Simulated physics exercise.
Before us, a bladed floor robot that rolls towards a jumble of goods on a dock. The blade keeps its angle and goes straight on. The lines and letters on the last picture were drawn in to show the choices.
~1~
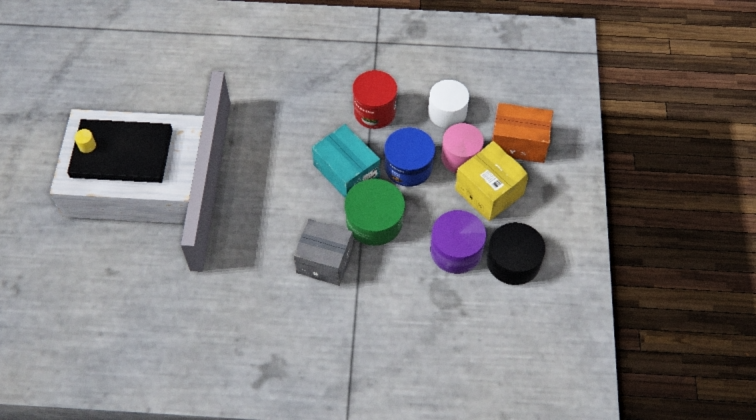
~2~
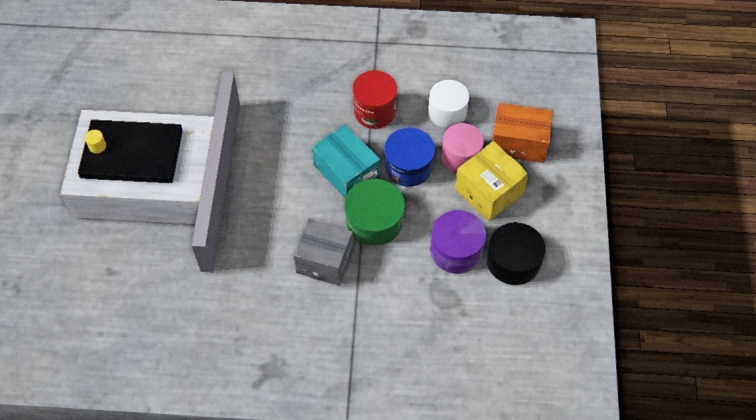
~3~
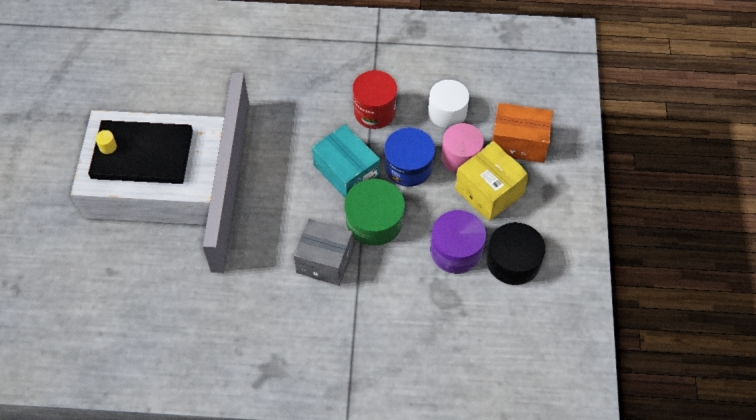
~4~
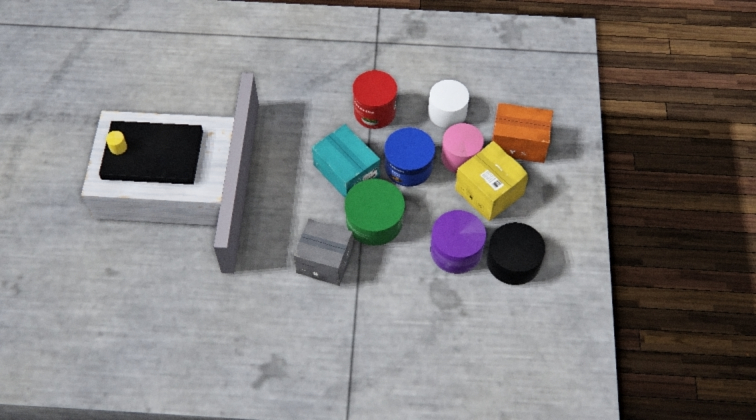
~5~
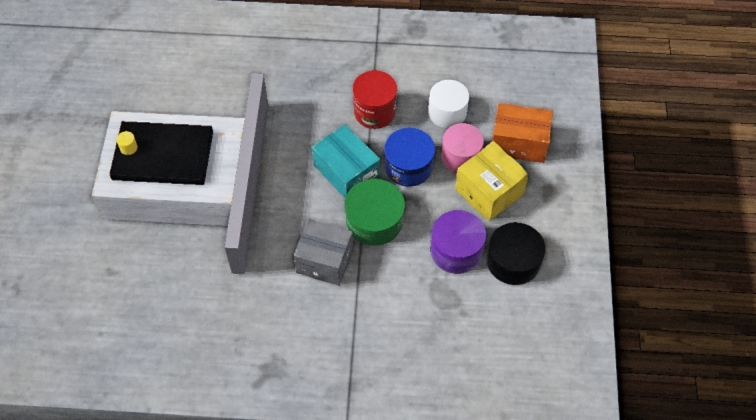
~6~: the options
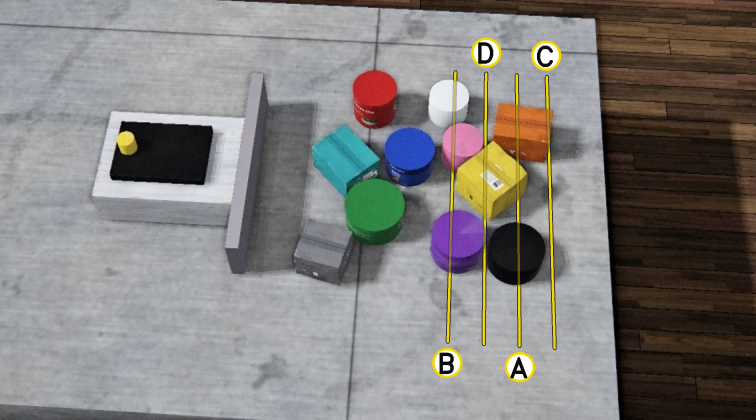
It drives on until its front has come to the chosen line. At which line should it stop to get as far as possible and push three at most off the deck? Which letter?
Line A.
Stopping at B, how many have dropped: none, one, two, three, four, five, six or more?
In all, none.
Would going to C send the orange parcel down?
Yes.
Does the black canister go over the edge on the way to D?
Yes.
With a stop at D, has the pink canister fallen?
No.
On the marked copy, A at (518, 200); B at (452, 197); C at (550, 202); D at (485, 198).
With A. Early on, robot (267, 157); red pail (380, 101); grey box (368, 257).
Further on, robot (365, 163); orange parcel (593, 117); black canister (572, 265).
At the end, robot (442, 167); orange parcel over the edge; pink canister over the edge; three fallen.
As for the rest, B is within the limit but short; C drops six; D is within the limit but short.
